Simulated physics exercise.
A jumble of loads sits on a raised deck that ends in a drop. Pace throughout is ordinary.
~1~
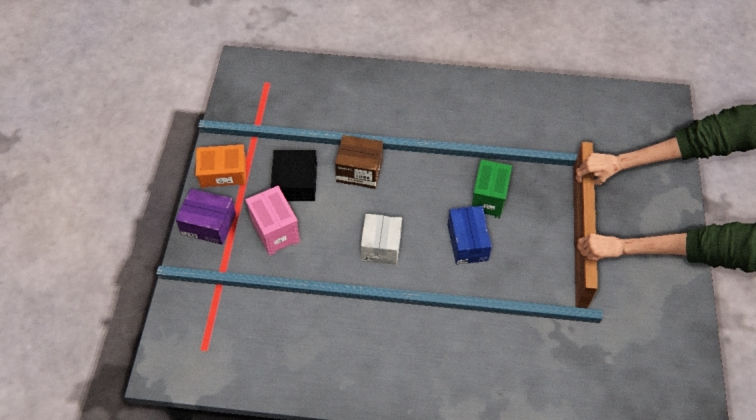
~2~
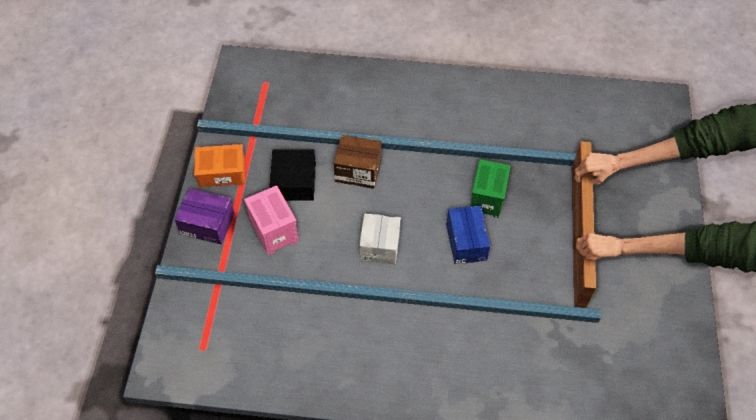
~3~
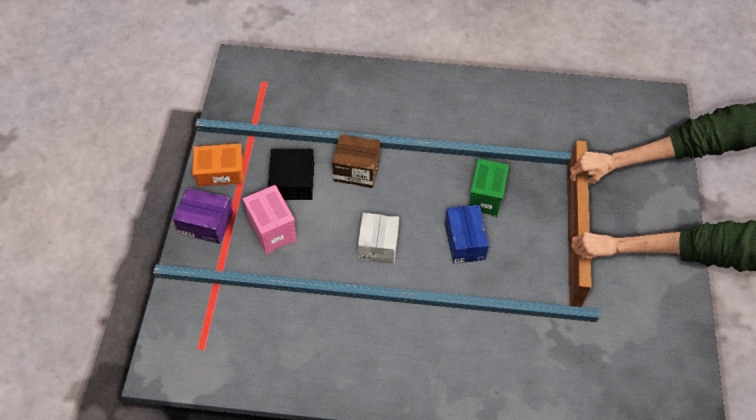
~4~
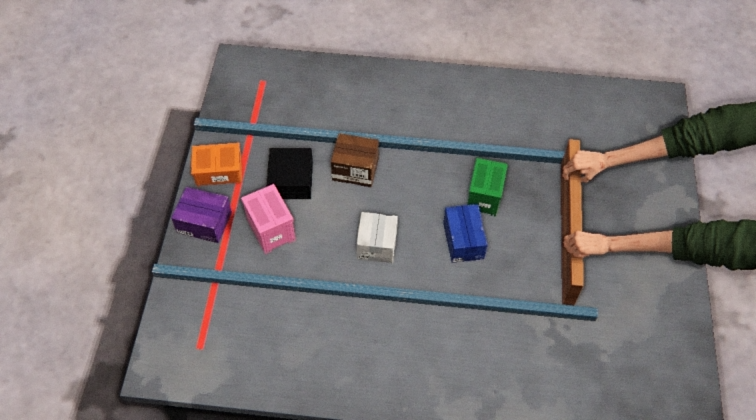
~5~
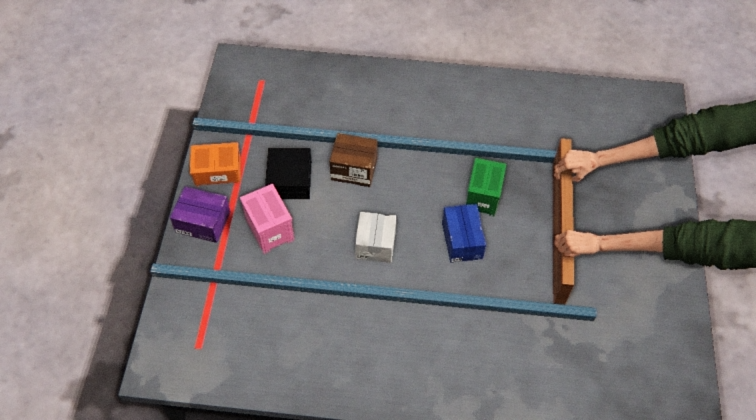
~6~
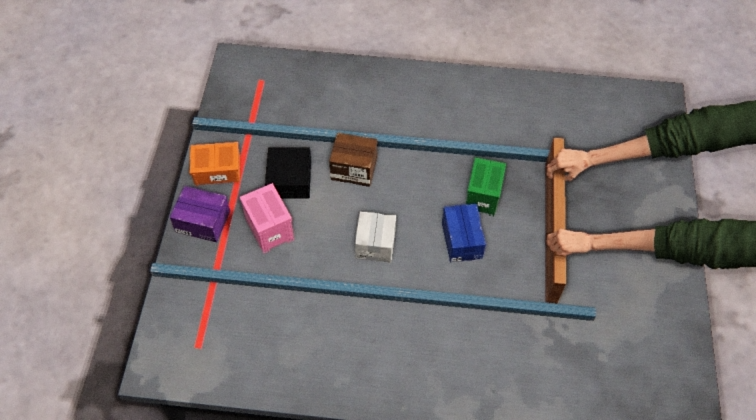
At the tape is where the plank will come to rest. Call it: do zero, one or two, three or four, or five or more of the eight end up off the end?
Three or four end up off it.
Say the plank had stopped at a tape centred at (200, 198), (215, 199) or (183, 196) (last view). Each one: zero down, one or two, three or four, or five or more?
Well, it comes out as five or over, 5 or more and more than four, in that order.
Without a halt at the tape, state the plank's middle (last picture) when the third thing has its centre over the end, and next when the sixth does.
I'd put it close to (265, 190) and later close to (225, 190).
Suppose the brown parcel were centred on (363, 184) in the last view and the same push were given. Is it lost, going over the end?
Observed: The brown parcel keeps its spot.
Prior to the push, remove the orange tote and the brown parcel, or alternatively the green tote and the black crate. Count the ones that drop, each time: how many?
2 in the first case and 3 in the second.
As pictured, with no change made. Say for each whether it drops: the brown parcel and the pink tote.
Final state - brown parcel: Still there, pink tote: Fallen off.
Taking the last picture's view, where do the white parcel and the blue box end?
Taking them in turn, first comes (172, 223), then (212, 206).
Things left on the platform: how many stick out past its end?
That adds up to 2.
Early on, none off yet; purple box at rest near (201, 214); orange tote at rest near (216, 164); pink tote at rest near (268, 219).
A while later, one off so far; purple box travelled about its own width near (162, 212); orange tote leaning well over near (160, 176); pink tote travelled about its own width near (201, 211).
Finally, the number that fall off is three or four; lost, black crate, pink tote, orange tote and purple box.
